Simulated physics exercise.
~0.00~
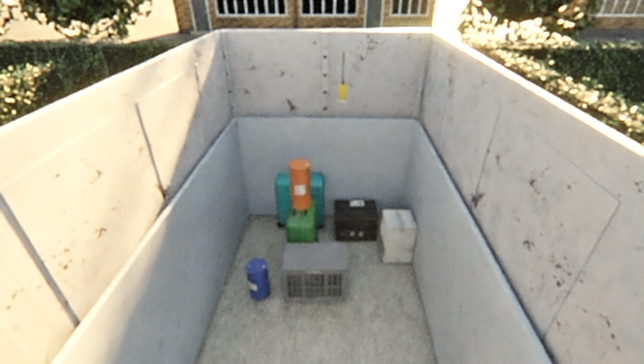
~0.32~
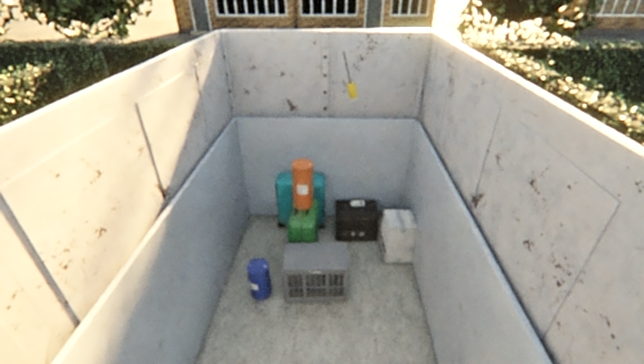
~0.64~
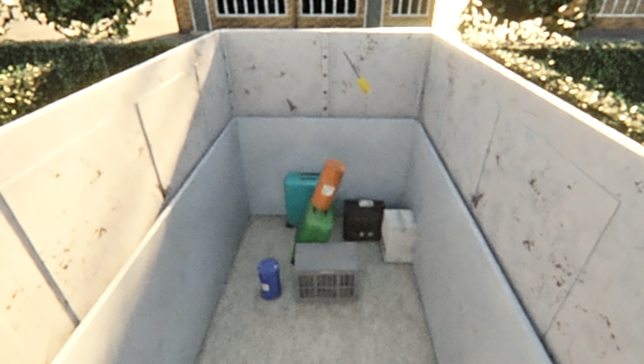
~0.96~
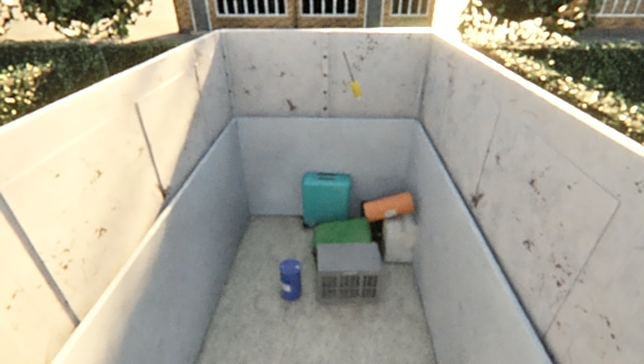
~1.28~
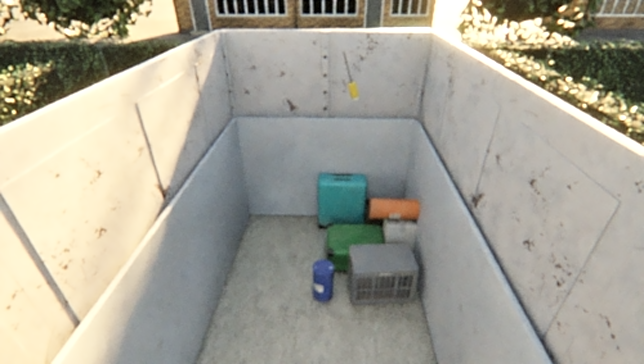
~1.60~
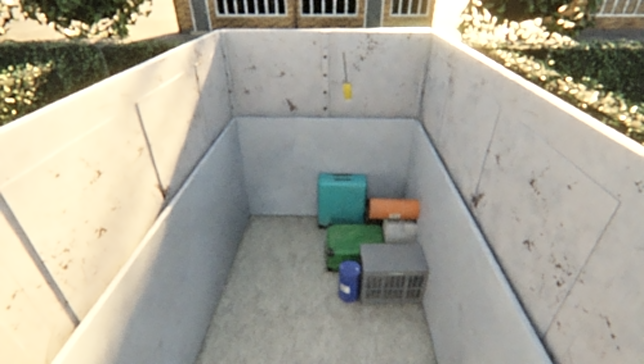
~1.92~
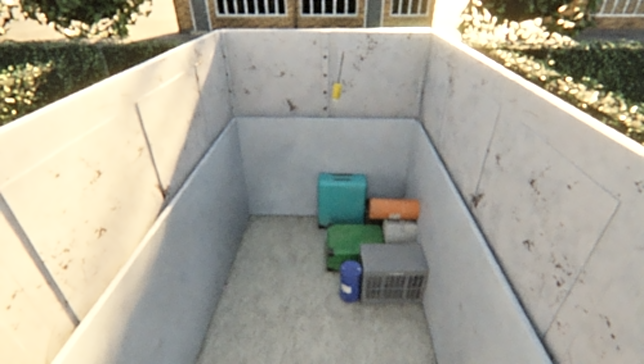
A yellow lamp swings on its cord at the far end of a pale, scuffed load bay seen from above, where an orange canister stands on a green case before a turquoise case. A blue canister and grey chest sit nearer, with a black box and white box to the right. The orange canister and green case lean right as the blue canister and chest begin sliding. The orange canister drops toward the white box, and the green case tips onto its side. The turquoise case, chest and blue canister slide farther right, staying upright, until everything rests bunched by the right wall.
